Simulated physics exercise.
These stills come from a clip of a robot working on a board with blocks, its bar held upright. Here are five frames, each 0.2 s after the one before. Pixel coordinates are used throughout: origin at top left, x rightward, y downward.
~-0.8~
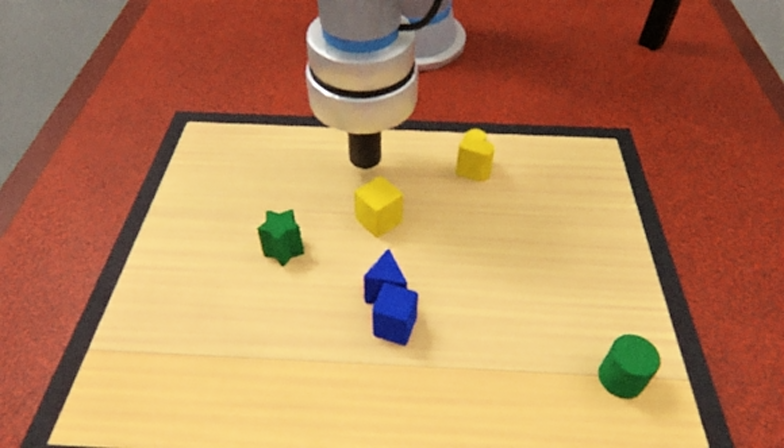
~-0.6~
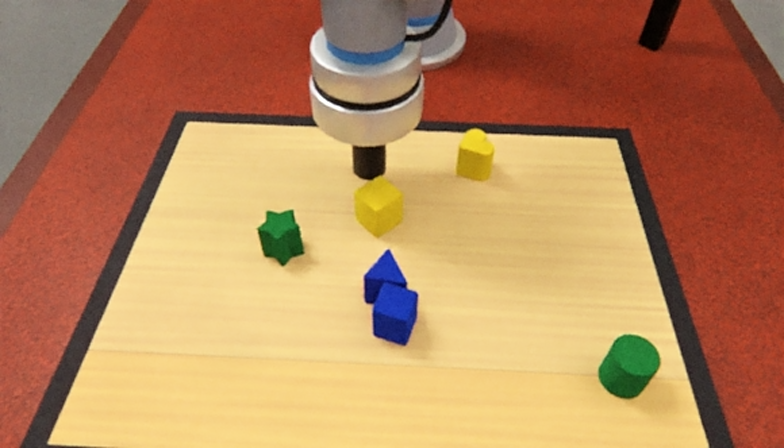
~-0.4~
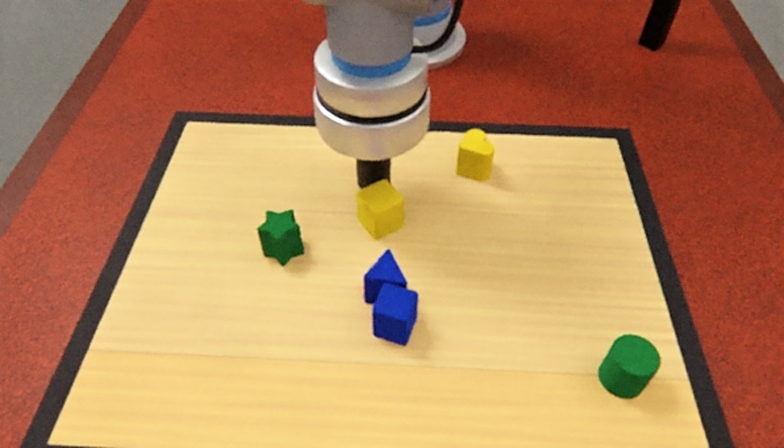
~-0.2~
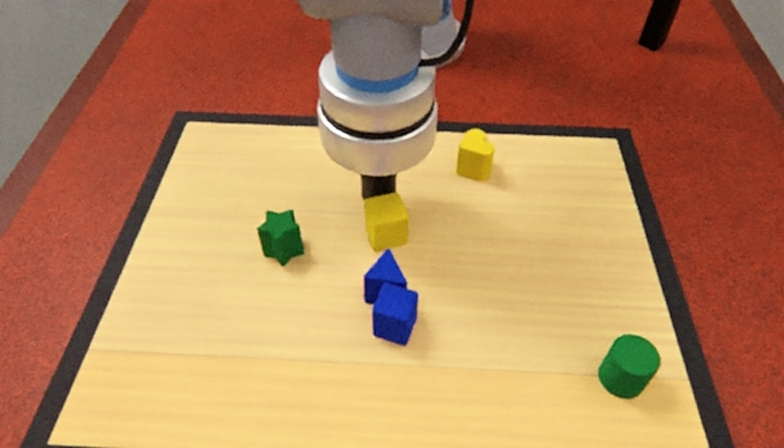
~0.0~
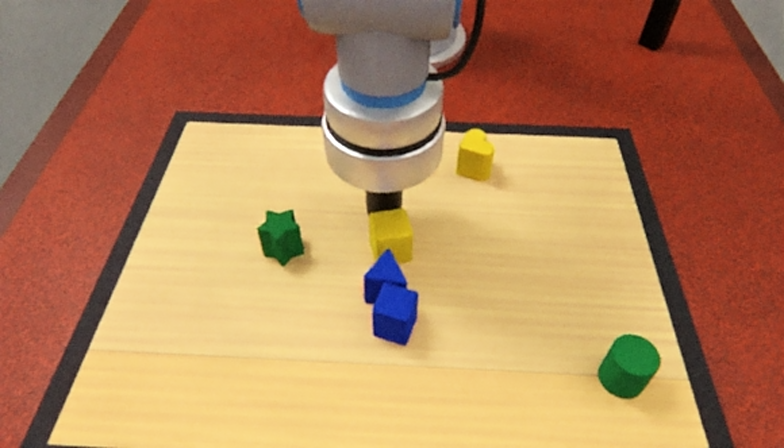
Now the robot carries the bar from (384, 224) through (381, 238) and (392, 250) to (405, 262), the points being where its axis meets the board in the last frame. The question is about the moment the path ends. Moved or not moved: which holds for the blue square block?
That block slides.
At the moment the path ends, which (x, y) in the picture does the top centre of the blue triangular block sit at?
It comes to (411, 297).
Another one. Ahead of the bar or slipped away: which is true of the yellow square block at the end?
Most likely the yellow square block stays ahead.
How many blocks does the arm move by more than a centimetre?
The push moves three or more blocks more than 1 cm.
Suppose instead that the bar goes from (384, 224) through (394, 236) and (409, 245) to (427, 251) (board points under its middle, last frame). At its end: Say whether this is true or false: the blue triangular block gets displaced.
That claim is true.
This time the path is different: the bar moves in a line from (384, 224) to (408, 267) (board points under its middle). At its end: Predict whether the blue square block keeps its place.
It travels a centimetre or more.
On the path given first. Halfway along, bar (386, 232); blue triangular block (394, 282), turned 20° clockwise; yellow square block (398, 246); blue square block (394, 313).
At the end, bar (406, 249); blue triangular block (411, 297), turned 40° clockwise; yellow square block (416, 265); blue square block (392, 323), turned 30° clockwise.
